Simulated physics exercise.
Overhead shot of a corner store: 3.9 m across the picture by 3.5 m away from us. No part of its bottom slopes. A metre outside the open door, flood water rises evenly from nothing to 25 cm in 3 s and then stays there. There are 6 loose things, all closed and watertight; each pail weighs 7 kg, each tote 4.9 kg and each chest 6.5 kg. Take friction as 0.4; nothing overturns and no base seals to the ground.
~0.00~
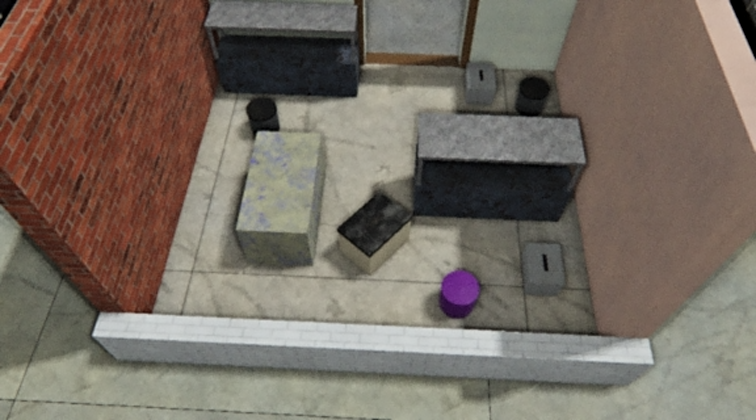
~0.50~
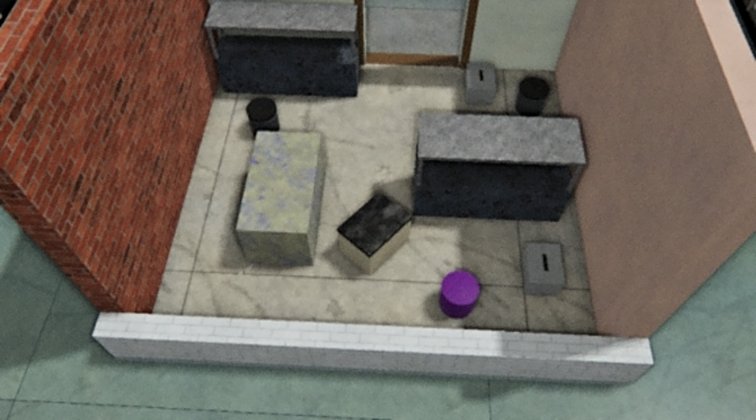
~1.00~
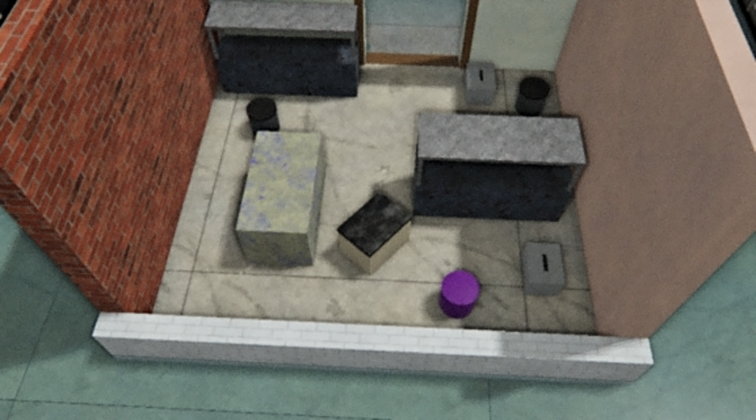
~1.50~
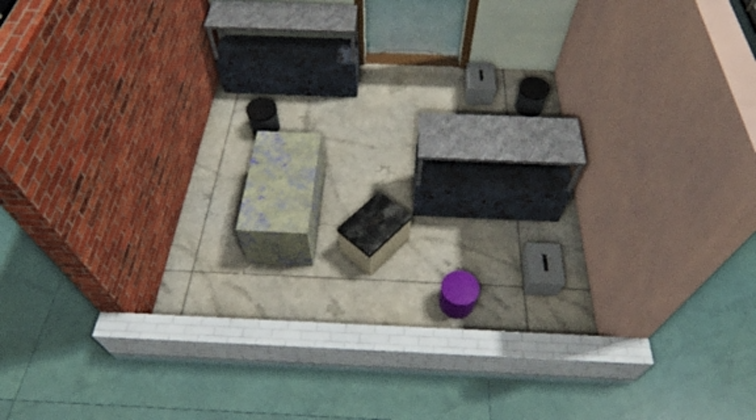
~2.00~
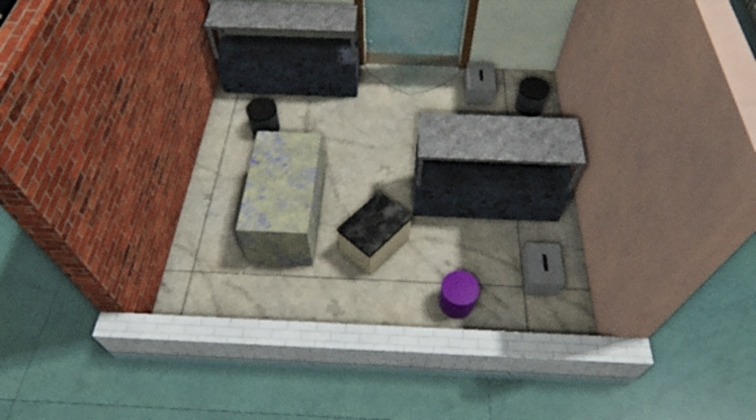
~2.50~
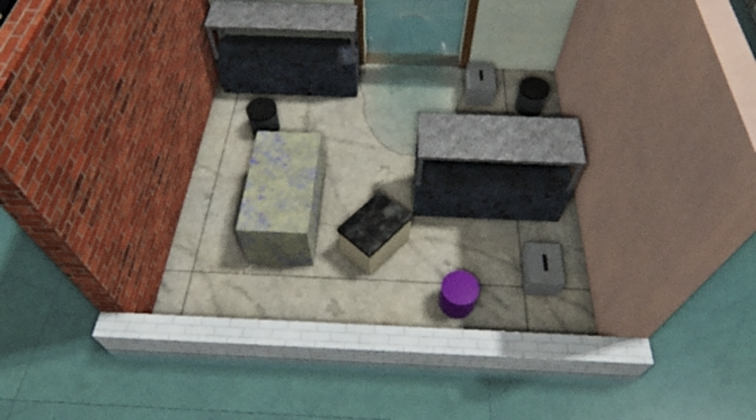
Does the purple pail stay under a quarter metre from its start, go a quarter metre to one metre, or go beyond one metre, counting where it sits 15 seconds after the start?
It gets pushed a bit.
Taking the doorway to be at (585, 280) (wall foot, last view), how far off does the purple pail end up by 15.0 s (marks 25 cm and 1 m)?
That would leave the purple pail a long way off.
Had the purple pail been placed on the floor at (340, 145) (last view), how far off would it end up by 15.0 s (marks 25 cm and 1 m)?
Outcome - it covers a small distance.
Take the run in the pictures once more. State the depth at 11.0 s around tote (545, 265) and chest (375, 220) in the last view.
I'd estimate 14 cm for the first and 14 cm for the second.
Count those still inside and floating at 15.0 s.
Total: 6.
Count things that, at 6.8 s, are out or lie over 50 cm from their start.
The number I get is 1.
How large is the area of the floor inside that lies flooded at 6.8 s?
Near 11.0 m2 in all.
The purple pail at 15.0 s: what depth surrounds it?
I'd put it at about 21 cm.
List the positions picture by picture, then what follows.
The first frame shows the purple pail at (460, 288) rests on the ground; water covers 0.0 m2; 0 of 6 have shifted.
The second frame shows the purple pail at (460, 288) rests on the ground; water covers 0.0 m2; 0 of 6 have shifted.
The third frame shows the purple pail at (460, 288), on the bottom; 0.0 m2 under water; 0 of 6 have shifted.
The fourth frame shows the purple pail at (460, 288), on the bottom; water covers 0.0 m2; 0 of 6 have shifted.
The fifth frame shows the purple pail at (460, 288) rests on the ground; water covers 0.3 m2; 0 of 6 have shifted.
The sixth frame shows the purple pail at (460, 288), on the bottom; water covers 1.2 m2; 0 of 6 have shifted.
After 3.5 s the purple pail is near (460, 288), 0.0 m from its start, aground; 0 afloat.
After 6.8 s the purple pail is near (500, 268), 0.4 m from its start, aground; 3 afloat.
After 11.0 s the purple pail is near (508, 267), 0.4 m from its start, afloat; 6 afloat.
After 15.0 s the purple pail is near (542, 289), 0.6 m from its start, afloat; 6 afloat.
